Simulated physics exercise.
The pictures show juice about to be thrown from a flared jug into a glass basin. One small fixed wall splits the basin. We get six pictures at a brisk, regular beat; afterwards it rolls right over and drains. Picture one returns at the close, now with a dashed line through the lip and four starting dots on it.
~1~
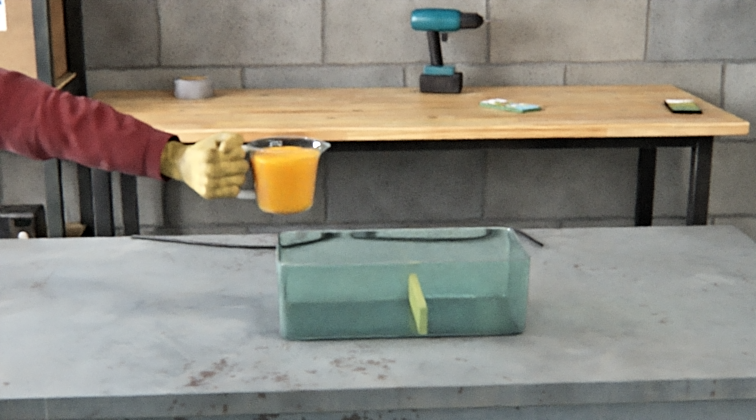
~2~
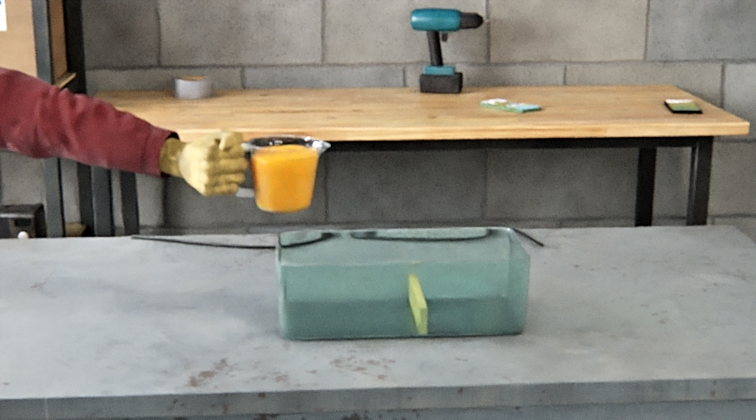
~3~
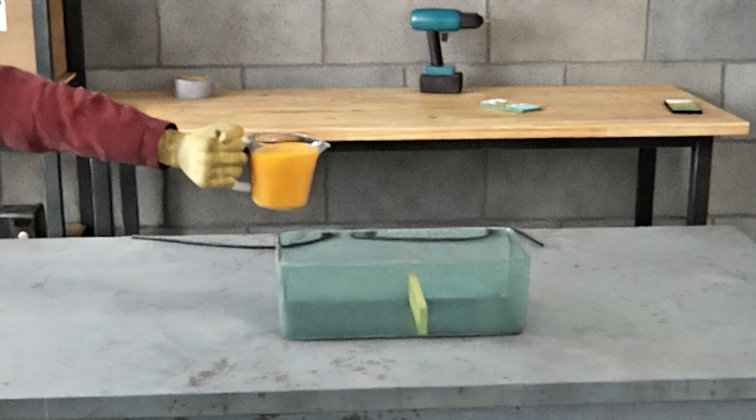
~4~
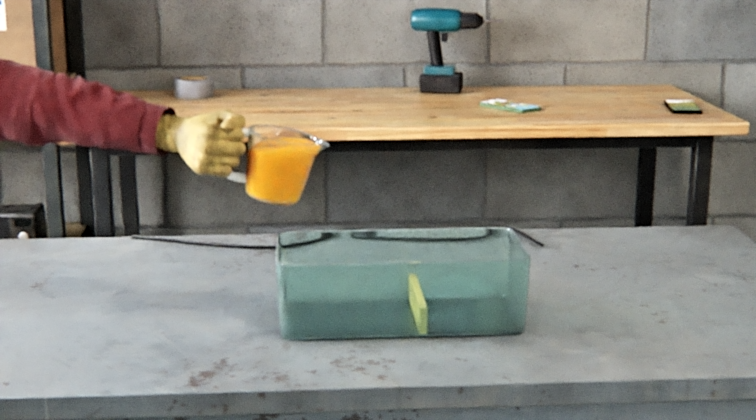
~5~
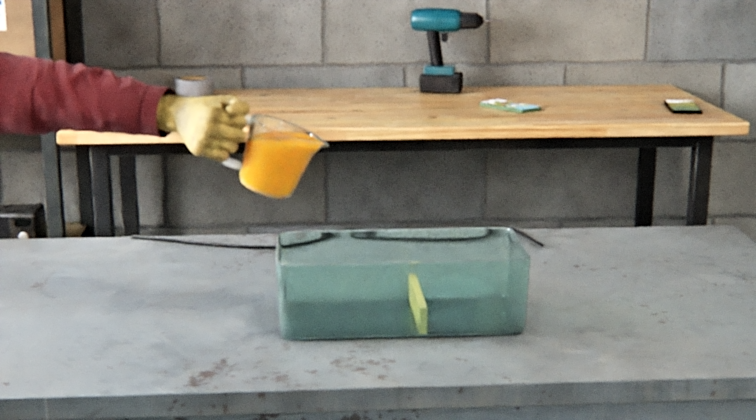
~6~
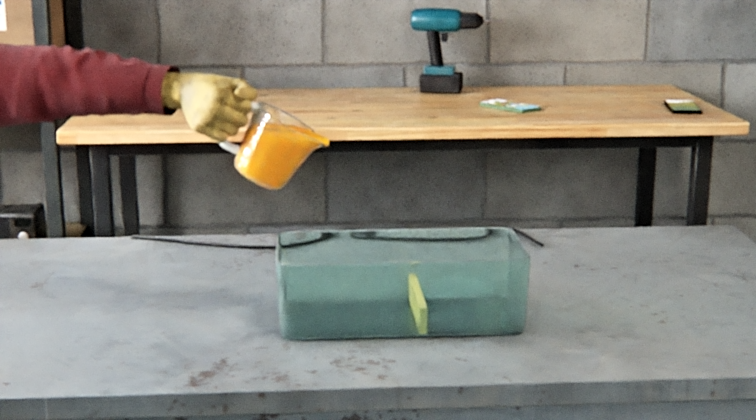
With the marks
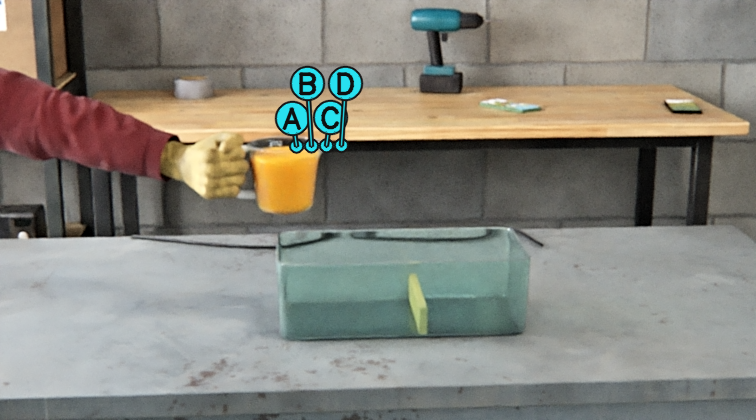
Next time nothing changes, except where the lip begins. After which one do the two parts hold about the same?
Spot D does it best.
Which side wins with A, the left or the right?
More ends on the left.
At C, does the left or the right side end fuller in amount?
The left one.
In cyan, A at (296, 146); B at (311, 145); C at (326, 145); D at (341, 145).
With A, about 84 % ends left of the wall and 7 % right of it; 8 % is lost outside.
With B, about 86 % ends left of the wall and 6 % right of it; 8 % is lost outside.
With C, about 85 % ends left of the wall and 12 % right of it; 3 % is lost outside.
With D, about 42 % ends left of the wall and 55 % right of it; 3 % is lost outside.
